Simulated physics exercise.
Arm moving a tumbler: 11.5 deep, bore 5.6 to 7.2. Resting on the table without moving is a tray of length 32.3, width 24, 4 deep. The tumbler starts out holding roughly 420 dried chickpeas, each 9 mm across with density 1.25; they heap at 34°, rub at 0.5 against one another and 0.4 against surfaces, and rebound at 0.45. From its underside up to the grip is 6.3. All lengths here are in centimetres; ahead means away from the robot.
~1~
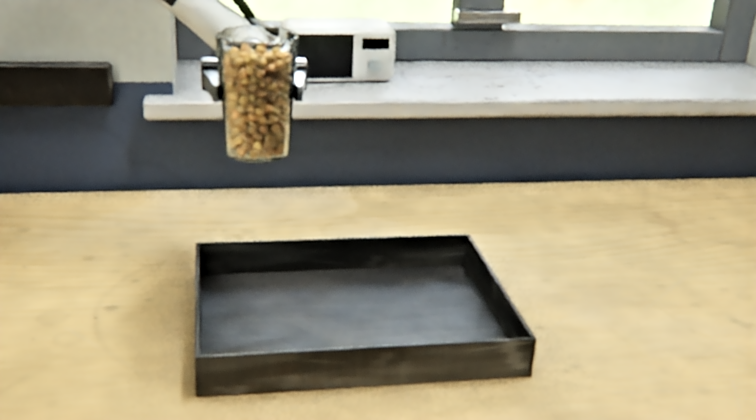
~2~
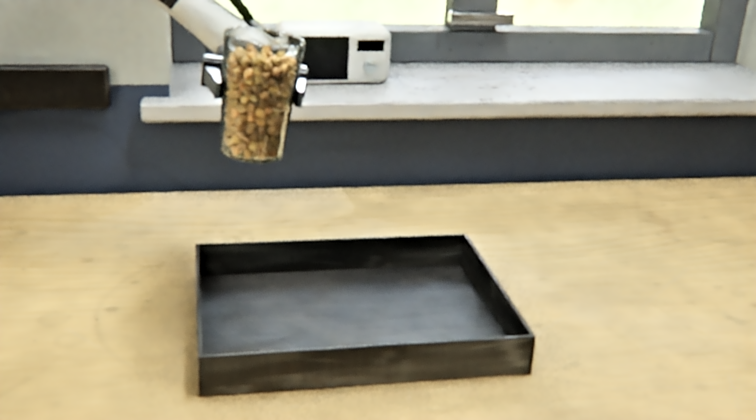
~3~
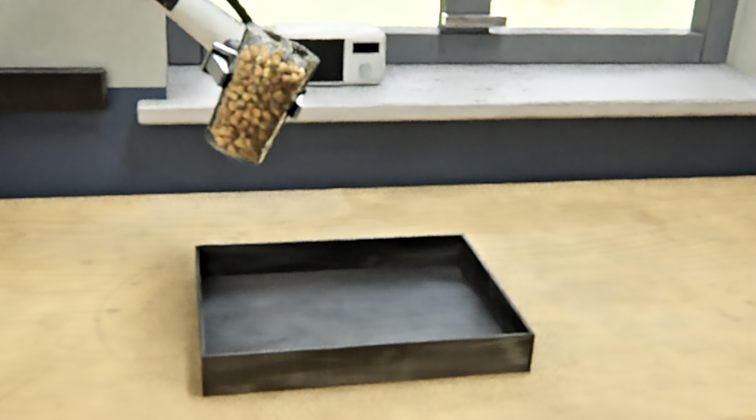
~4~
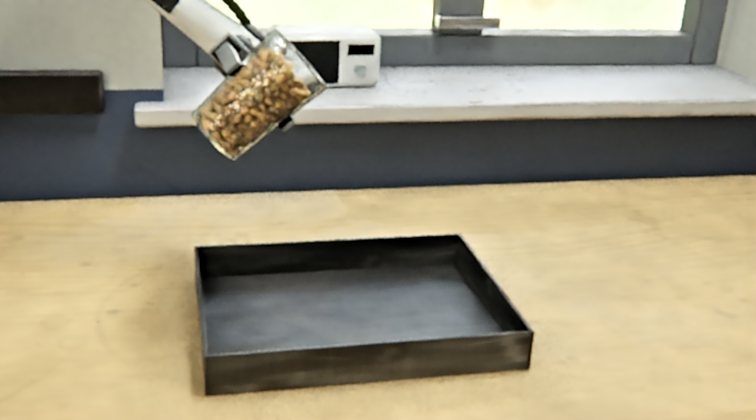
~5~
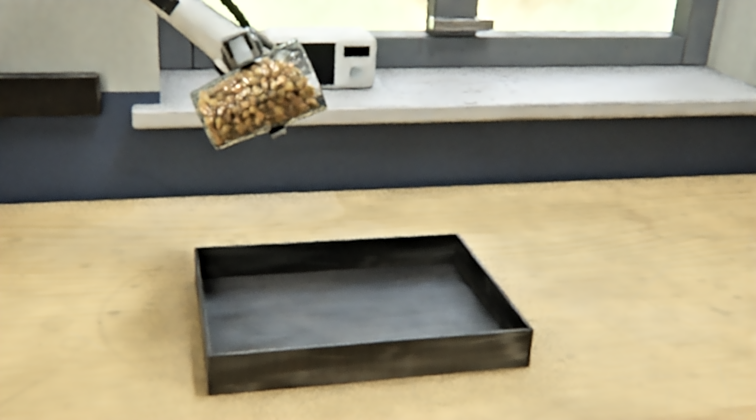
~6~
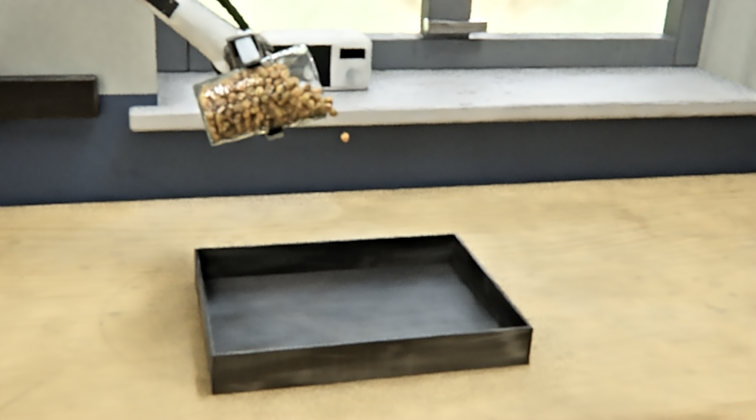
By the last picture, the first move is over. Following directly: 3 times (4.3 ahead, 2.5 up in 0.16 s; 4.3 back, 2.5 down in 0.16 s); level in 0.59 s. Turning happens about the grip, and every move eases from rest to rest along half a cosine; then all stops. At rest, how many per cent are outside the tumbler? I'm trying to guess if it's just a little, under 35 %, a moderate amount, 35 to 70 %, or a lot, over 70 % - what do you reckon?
I reckon a moderate amount.
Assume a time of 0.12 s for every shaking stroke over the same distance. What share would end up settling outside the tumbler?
Estimate: Near 75 per cent.
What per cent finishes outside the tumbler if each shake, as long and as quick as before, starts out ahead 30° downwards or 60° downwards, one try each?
Some 25 and 5 per cent.
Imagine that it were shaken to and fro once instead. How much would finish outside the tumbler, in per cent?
Roughly 30 percent.
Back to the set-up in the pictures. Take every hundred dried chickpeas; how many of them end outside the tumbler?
The share is close to 55 per cent.
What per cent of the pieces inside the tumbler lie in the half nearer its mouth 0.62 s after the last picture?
About 60 percent.
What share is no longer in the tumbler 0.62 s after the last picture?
Share gone by then: Close to 40 %.
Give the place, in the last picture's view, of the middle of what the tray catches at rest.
I'd point to somewhere near (377, 312).
Then, 0.62 s after the last picture, tilted 73° forward, highest piece 27 above the table; 242 in the tumbler, 115 in the tray, 60 in flight or on a rim.
Then, 1.24 s after the last picture, tilted 39° forward, highest piece 28 above the table; 238 in the tray, 179 in the tumbler.
Then, 1.75 s after the last picture, level, highest piece 27 above the table; 238 in the tray, 179 in the tumbler.
Then, 2.80 s after the last picture, level, highest piece 27 above the table; 238 in the tray, 179 in the tumbler.
Final count, 238 in the tray, 179 in the tumbler. That is 57 % outside the tumbler.
